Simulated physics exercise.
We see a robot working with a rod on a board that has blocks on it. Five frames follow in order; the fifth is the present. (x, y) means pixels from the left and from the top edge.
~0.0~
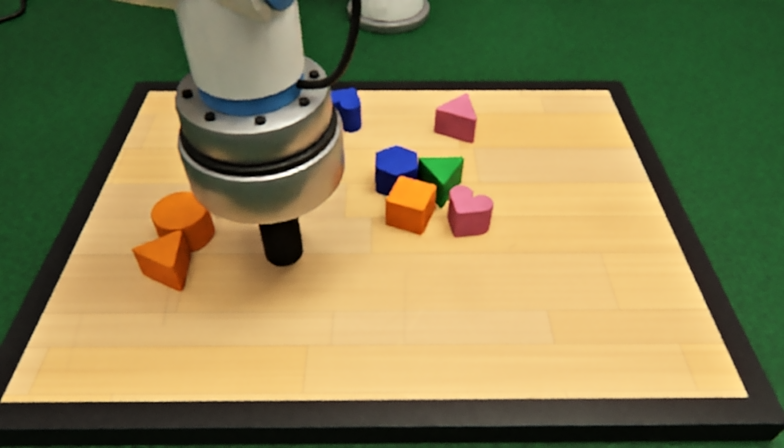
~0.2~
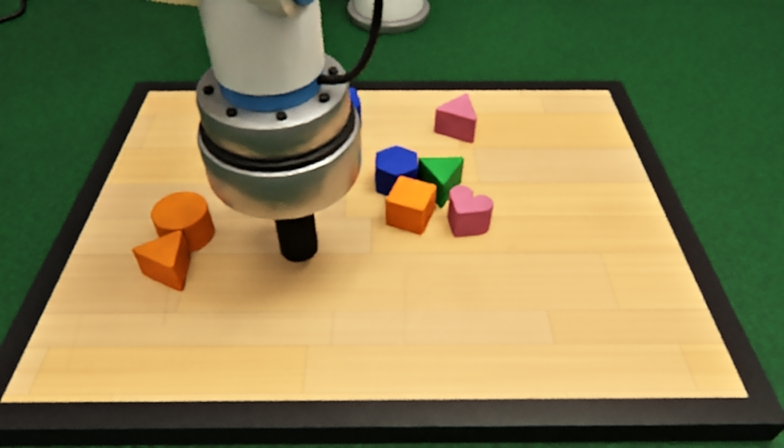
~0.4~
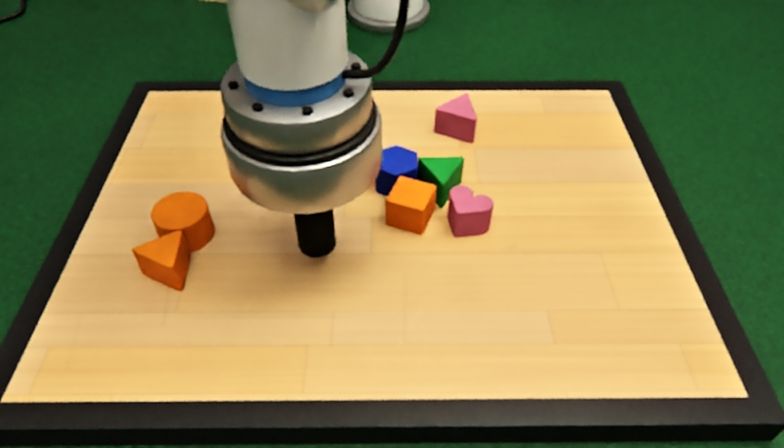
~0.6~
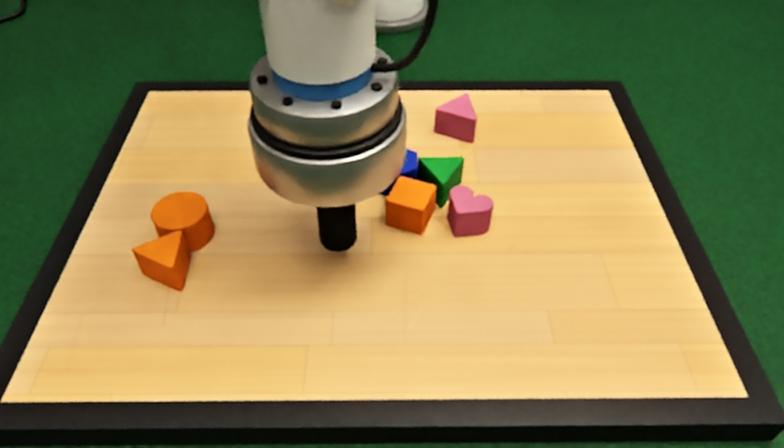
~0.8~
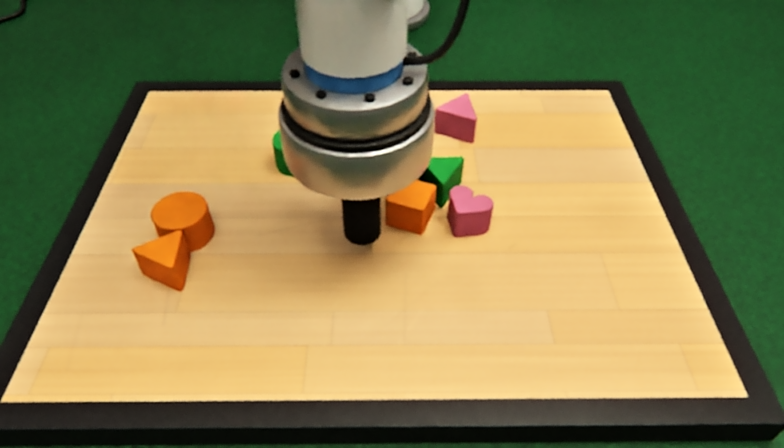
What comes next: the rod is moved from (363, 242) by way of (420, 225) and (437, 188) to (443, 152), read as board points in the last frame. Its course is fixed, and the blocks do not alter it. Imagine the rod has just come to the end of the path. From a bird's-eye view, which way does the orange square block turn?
Looking down: Clockwise.
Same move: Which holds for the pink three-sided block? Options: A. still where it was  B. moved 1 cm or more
The correct letter is B.
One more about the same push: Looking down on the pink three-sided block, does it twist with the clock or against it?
Answer: Anticlockwise.
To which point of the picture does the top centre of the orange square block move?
It comes to (476, 121).
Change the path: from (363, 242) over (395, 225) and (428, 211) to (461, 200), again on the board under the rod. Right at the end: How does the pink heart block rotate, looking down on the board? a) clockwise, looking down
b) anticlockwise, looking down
My pick is a.
What follows on the original path. One third of the way, rod at (421, 215); orange square block at (439, 178); green three-sided block at (451, 157), turned 30° anticlockwise.
Two thirds of the way, rod at (438, 177); orange square block at (458, 143), turned 20° clockwise; green three-sided block at (474, 127), turned 20° anticlockwise; pink heart block at (473, 199), turned 15° clockwise.
At the end, rod at (444, 141); orange square block at (476, 121), turned 50° clockwise; green three-sided block at (503, 113); pink three-sided block at (466, 99), turned 55° anticlockwise; pink heart block at (473, 199), turned 15° clockwise.
